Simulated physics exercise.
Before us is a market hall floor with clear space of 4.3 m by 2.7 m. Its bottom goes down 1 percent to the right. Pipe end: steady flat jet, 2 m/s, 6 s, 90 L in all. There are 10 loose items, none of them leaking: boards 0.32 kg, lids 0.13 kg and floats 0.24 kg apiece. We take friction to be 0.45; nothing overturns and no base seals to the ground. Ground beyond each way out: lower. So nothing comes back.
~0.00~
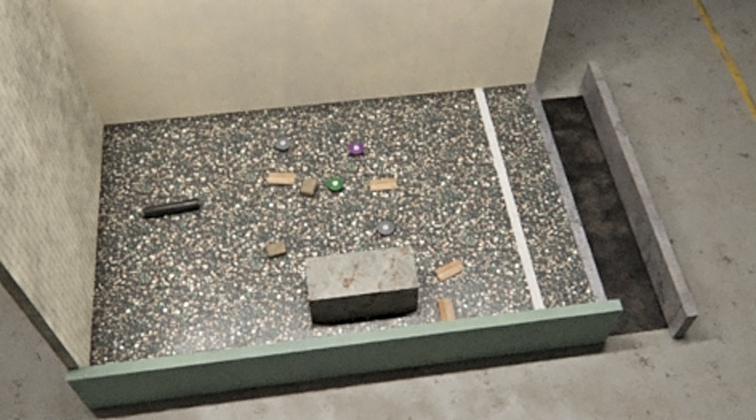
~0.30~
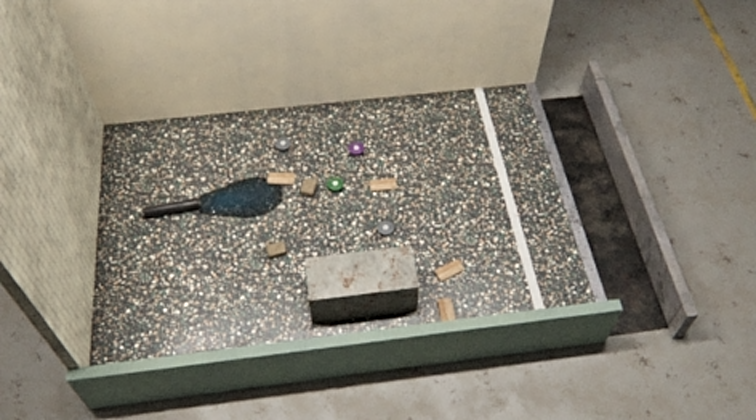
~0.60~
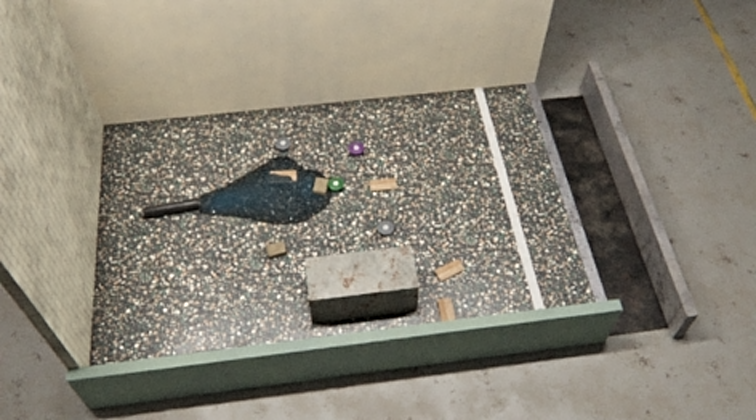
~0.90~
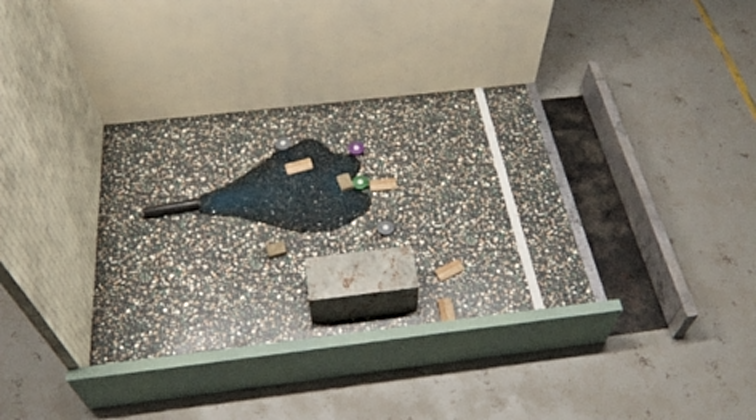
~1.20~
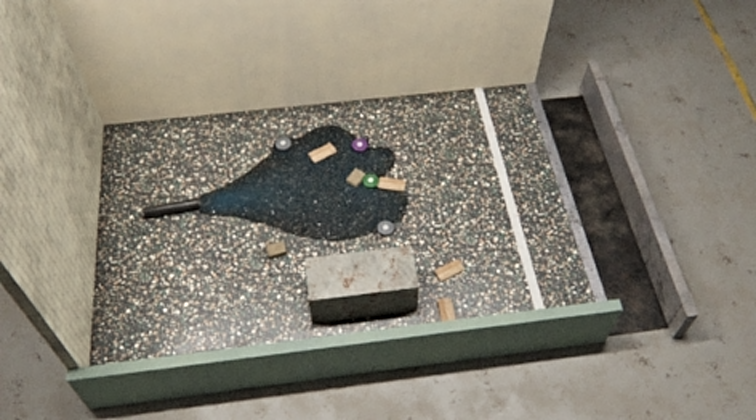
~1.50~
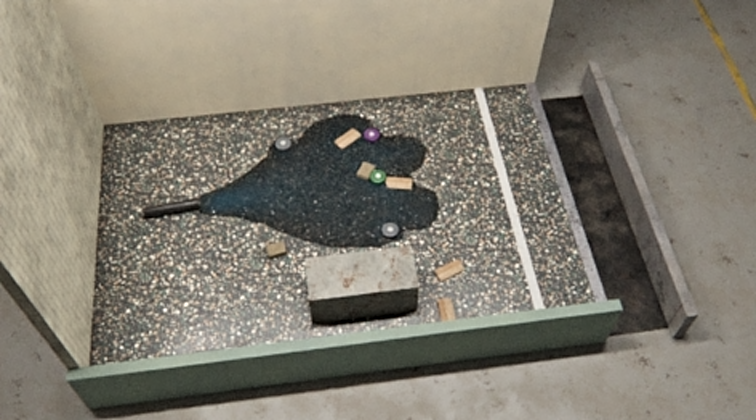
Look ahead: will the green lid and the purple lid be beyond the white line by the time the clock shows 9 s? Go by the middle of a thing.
Lab note - green lid: Beyond, purple lid: Beyond.
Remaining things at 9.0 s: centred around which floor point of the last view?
At about (402, 249).
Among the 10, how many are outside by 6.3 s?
5.
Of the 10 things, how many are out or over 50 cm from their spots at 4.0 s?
I make it 6 by then.
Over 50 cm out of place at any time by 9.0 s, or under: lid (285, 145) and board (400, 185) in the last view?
Taking them one at a time, I'd say not as far, then further.
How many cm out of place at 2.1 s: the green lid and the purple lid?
80 and 60 cm or so by then.
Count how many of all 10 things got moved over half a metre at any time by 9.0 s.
Count: 6.
After 2.1 s the green lid is near (411, 160), 0.8 m from its start, afloat; the purple lid is near (405, 115), 0.6 m from its start, aground; 0 of 10 are over the mark; 2 afloat.
After 4.0 s the green lid has gone out; the purple lid is near (513, 90), 1.8 m from its start, afloat; 5 of 10 are over the mark; 3 afloat.
After 6.3 s the green lid has gone out; the purple lid has gone out; 6 of 10 are over the mark; 0 afloat.
After 9.0 s the green lid has gone out; the purple lid has gone out; 6 of 10 are over the mark; 0 afloat.
